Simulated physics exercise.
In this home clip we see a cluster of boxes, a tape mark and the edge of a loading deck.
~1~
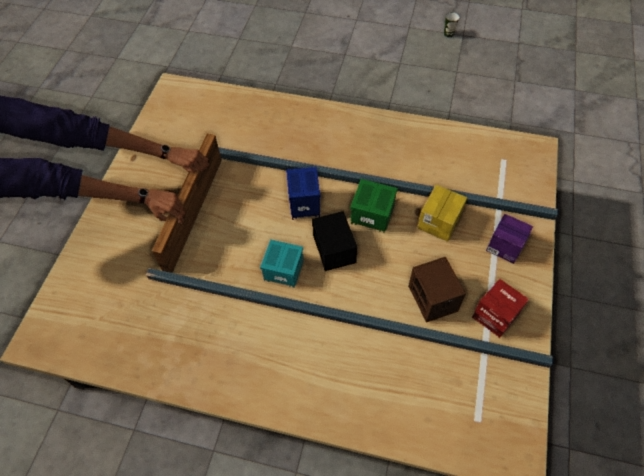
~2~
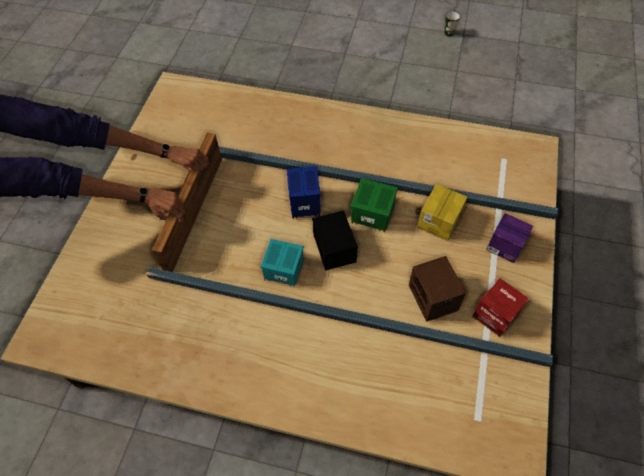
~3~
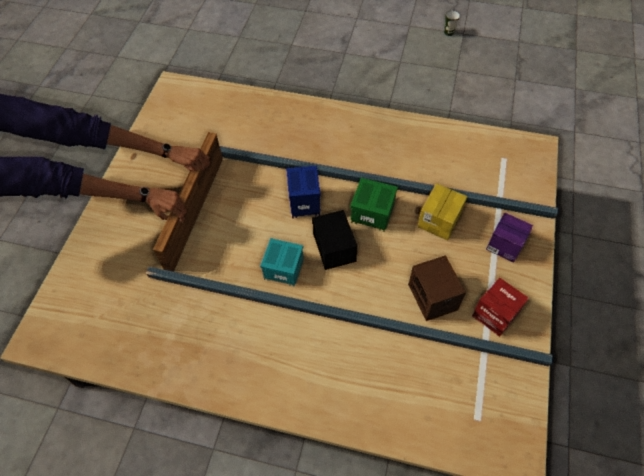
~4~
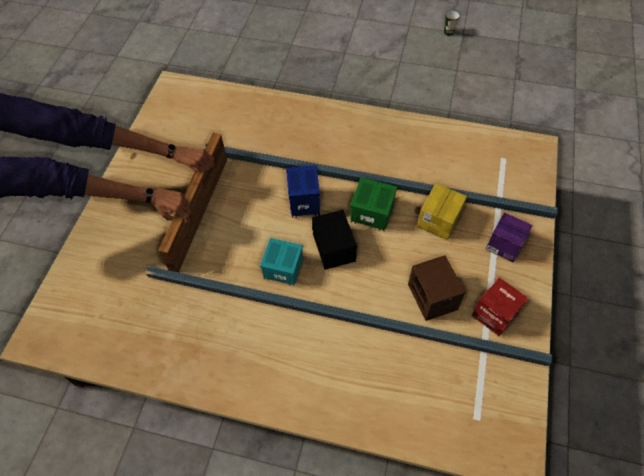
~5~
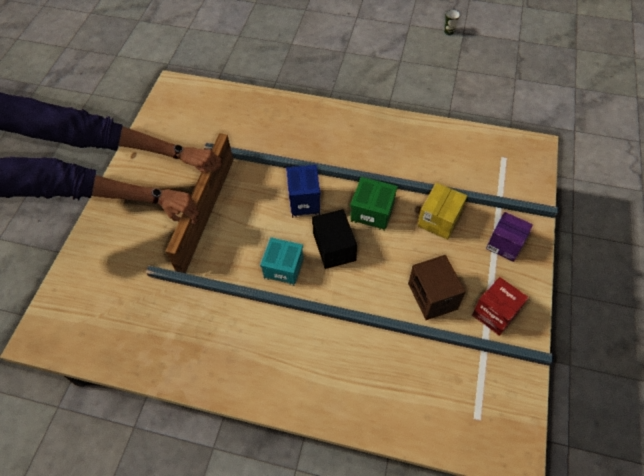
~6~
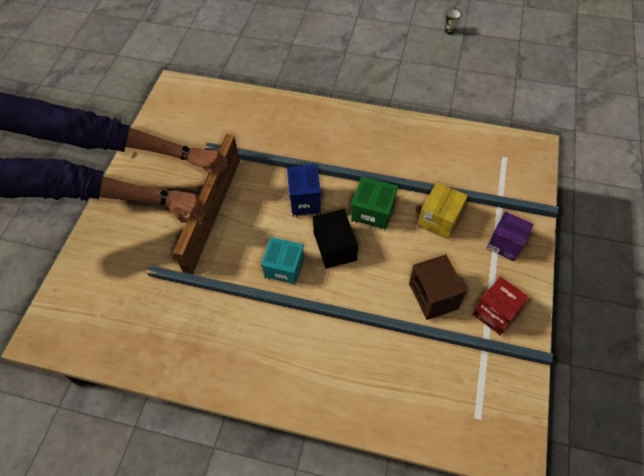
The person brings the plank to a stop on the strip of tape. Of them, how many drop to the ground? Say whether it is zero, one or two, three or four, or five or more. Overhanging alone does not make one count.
The count that fall off is at least three and at most four.
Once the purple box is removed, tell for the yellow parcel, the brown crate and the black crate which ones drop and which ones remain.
Outcome: The yellow parcel goes off, the brown crate holds its spot, the black crate holds its spot.
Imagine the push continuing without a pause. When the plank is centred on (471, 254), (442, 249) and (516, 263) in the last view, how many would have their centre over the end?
In order: 3, 1, 5.
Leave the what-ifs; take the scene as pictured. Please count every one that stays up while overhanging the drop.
2 of them.
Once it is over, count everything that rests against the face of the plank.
That number would be 3.
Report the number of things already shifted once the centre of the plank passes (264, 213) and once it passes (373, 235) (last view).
First 0, then 5.
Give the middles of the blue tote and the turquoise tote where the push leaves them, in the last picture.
Positions - first (517, 234), then (510, 319).
A little later, none off yet; purple box at rest near (510, 237); red box at rest near (500, 306); brown crate at rest near (436, 287).
Next, none off yet; purple box shifted well along near (567, 247); red box shifted about its own width near (524, 309); brown crate shifted about its own width near (487, 313).
When it is over, the number that fall off is three or four; down, yellow parcel, red box and purple box.
